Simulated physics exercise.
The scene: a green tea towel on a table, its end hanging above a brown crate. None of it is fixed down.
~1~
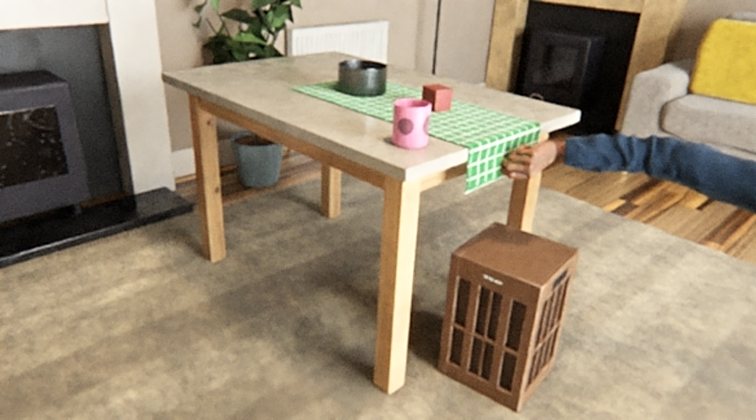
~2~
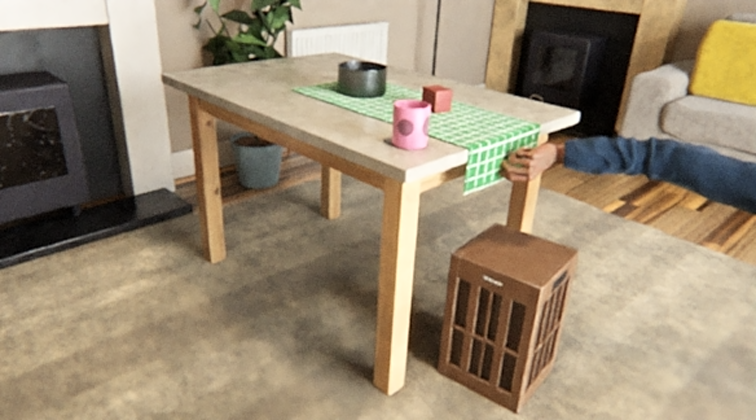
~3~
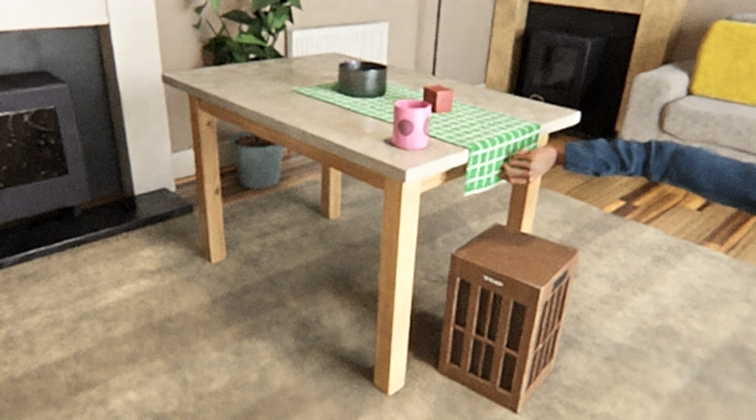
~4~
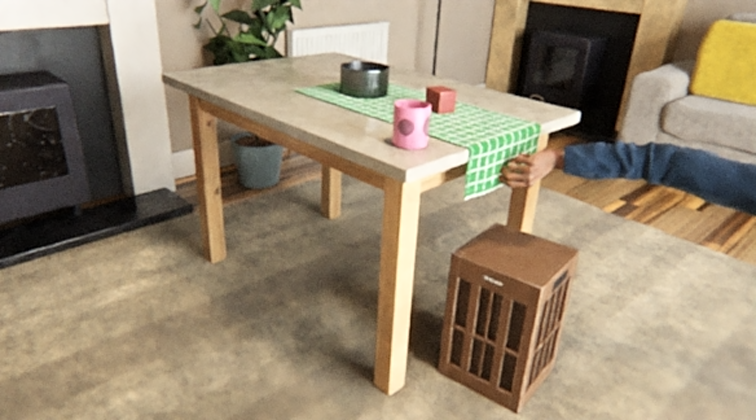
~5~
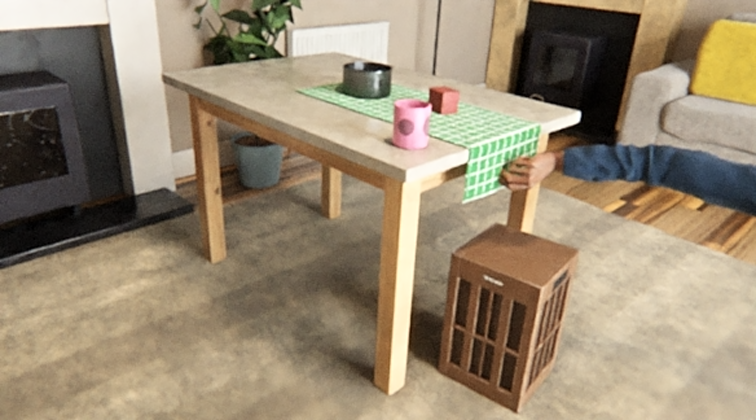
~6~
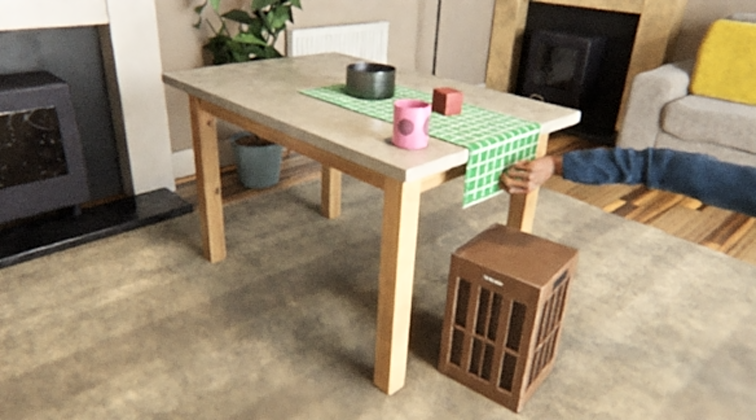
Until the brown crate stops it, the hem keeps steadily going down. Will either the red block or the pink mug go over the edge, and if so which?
The red block keeps clear of it, the pink mug keeps clear of it.
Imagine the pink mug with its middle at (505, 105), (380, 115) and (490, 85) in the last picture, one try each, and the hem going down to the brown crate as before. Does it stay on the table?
It leaves the surface on the first try, stays up top on the second and stays up top on the third.
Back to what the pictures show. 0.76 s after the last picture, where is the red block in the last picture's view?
By then you'd find it at pixel (489, 113).
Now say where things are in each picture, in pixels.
In the first frame, tea towel end (465, 194); red block (438, 87); pink mug (412, 103); pot (363, 65); top of the crate (519, 266).
In the second frame, tea towel end (463, 195), far hem (290, 90); pink mug (412, 104); pink mug stands beside the cloth.
In the third frame, tea towel end (464, 196); red block (439, 88).
In the fourth frame, tea towel end (465, 200), far hem (293, 90); pink mug (413, 104).
In the fifth frame, tea towel end (462, 203); red block (444, 89).
In the sixth frame, tea towel end (463, 208), far hem (298, 92); red block (448, 90); pink mug (412, 104); top of the crate (519, 267).
Then, 0.18 s later than the last view, hem going down; block moved a little; mug as before.
Then, 0.46 s later than the last view, hem going down; block carried along near (471, 108); mug as before.
Then, 0.76 s later than the last view, hem on the crate; block carried along near (489, 113); mug as before.
Finally, hem on the crate; block carried along near (490, 113); mug as before. The red block remains up there and the pink mug keeps clear of the edge.
